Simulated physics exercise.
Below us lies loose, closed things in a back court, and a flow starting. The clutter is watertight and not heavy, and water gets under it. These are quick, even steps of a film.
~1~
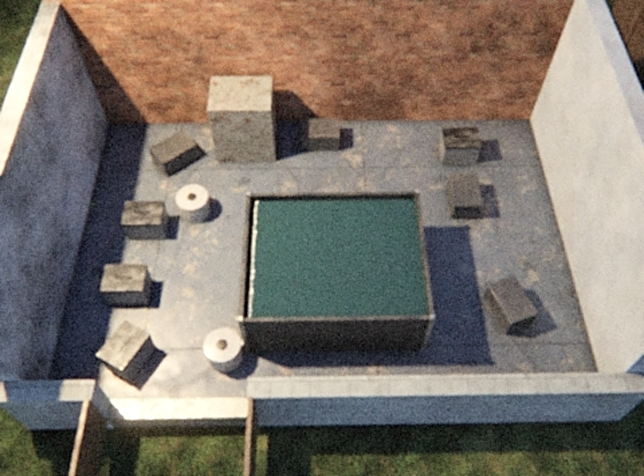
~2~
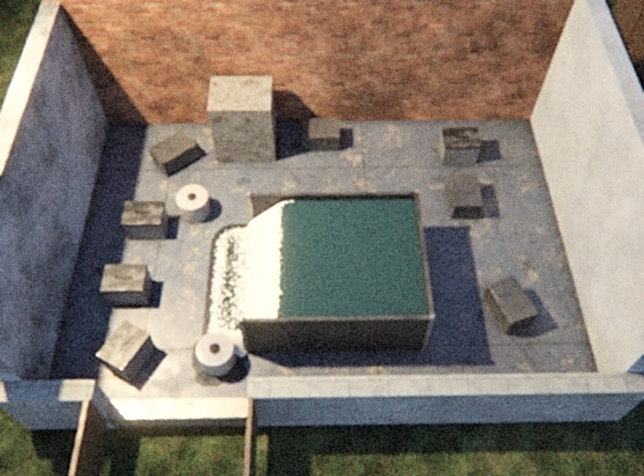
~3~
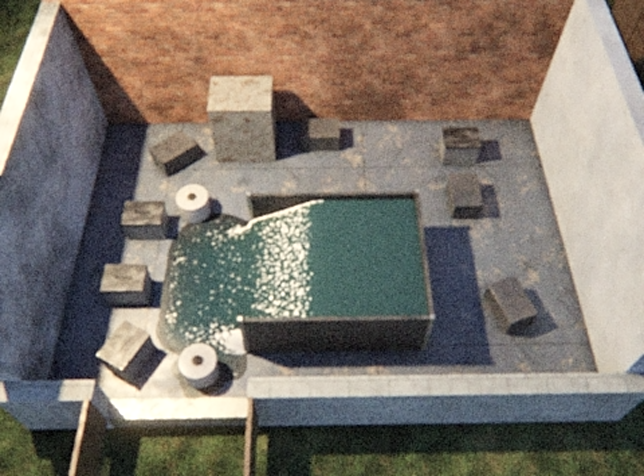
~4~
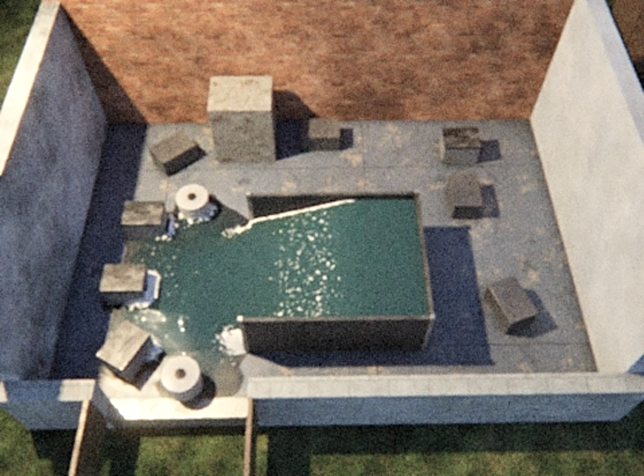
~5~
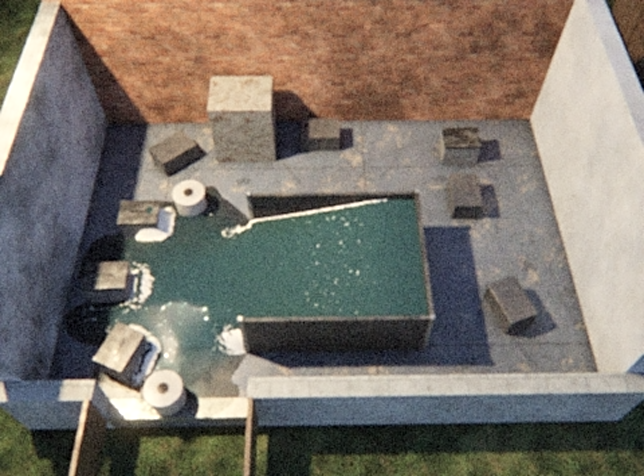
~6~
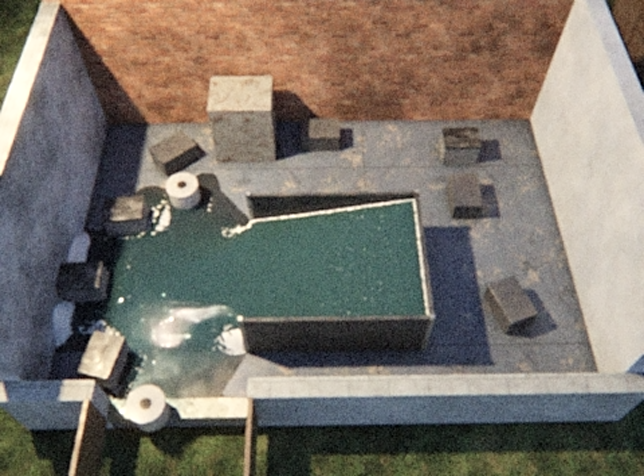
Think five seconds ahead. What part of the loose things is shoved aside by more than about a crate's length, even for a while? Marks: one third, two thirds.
Share: Between one and two thirds.
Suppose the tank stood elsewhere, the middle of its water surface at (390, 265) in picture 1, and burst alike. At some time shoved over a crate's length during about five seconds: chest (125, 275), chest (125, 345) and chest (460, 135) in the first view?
In turn: Pushed that far, swept aside, never so far.
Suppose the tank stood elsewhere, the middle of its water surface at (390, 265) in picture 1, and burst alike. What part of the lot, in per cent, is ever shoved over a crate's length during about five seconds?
Close to 60 %.
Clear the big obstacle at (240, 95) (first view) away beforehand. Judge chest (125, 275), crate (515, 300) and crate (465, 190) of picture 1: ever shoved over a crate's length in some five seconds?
In turn: Swept aside, less than that, never so far.
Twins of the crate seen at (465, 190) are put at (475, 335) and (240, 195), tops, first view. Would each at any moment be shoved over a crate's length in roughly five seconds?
In that order: No, pushed that far.
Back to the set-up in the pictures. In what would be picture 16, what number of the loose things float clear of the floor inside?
4 of them.
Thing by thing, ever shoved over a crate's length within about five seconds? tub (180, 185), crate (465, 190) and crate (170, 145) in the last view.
As listed: Swept aside, less than that, yes.
A moment on, 5 of 10 are well off their spots; 4 afloat.
Next, 4 of 10 are well off their spots; 4 afloat.
Later, 6 of 10 are well off their spots; 5 afloat.
In the end, 5 of 10 are well off their spots, and 6 have been at some point; 3 afloat.
